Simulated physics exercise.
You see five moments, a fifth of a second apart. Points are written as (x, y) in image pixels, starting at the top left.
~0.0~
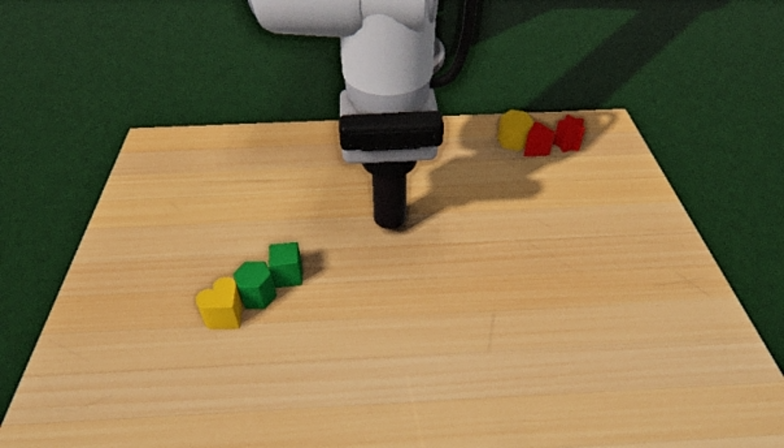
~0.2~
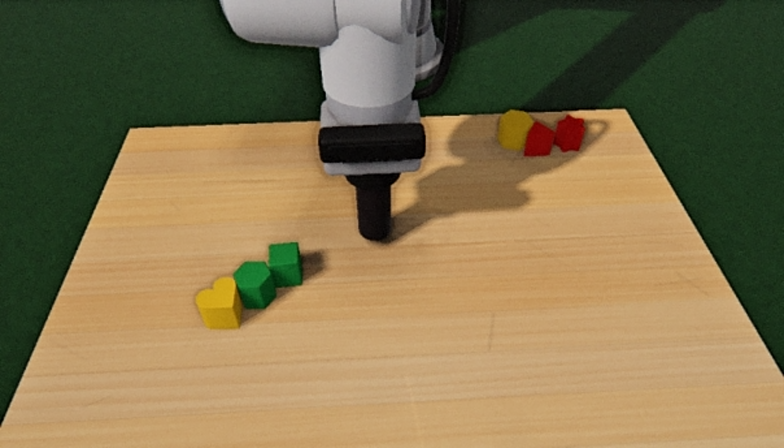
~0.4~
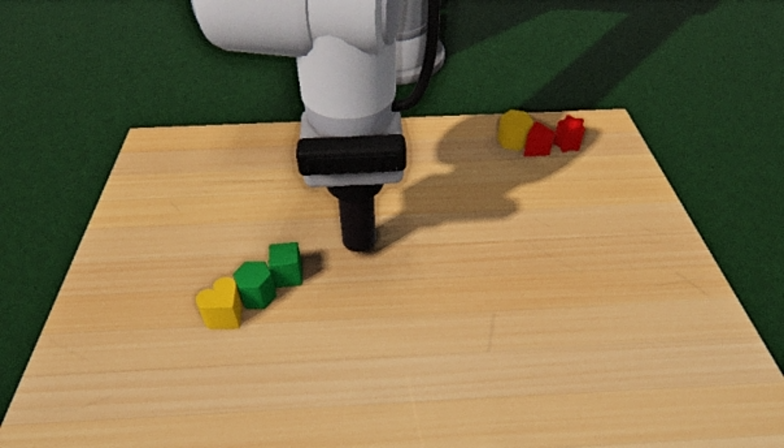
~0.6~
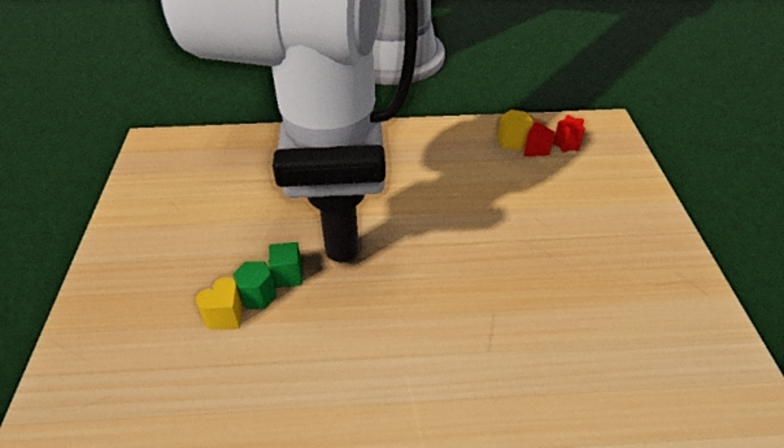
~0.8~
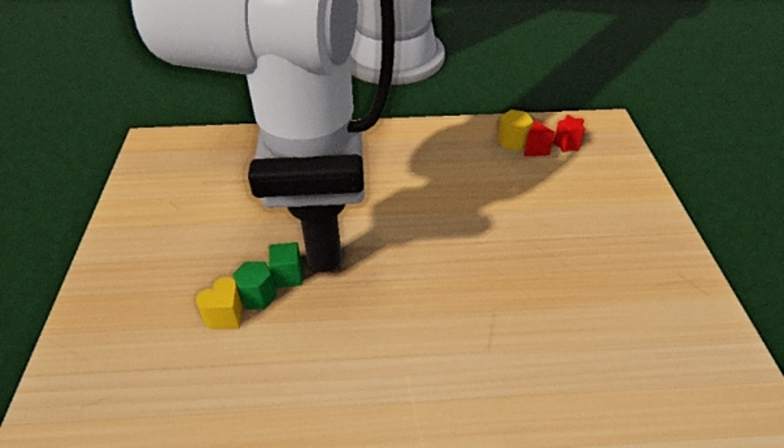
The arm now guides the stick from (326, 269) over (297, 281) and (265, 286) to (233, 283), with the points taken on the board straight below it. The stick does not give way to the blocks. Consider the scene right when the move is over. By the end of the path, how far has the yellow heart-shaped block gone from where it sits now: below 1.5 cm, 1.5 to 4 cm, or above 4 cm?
Distance: 1.5 to 4 cm.
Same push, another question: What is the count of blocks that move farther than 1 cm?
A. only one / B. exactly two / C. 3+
Letter C.
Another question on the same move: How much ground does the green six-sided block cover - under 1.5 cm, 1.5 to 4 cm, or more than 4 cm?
The answer is over 4 cm.
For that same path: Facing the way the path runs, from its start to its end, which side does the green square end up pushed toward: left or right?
It slides rightward.
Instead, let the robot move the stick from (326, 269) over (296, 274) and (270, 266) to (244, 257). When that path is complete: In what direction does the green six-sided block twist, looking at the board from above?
If we look at it from overhead, the green six-sided block pivots counter-clockwise.
The first path, step by step. Halfway along, stick at (278, 277); yellow heart-shaped block at (209, 300); green six-sided block at (237, 274), turned 35° anticlockwise; green square at (250, 249), turned 35° clockwise.
At the end, stick at (230, 273); yellow heart-shaped block at (198, 306), turned 40° anticlockwise; green six-sided block at (192, 276), turned 75° anticlockwise; green square at (223, 236), turned 85° clockwise.
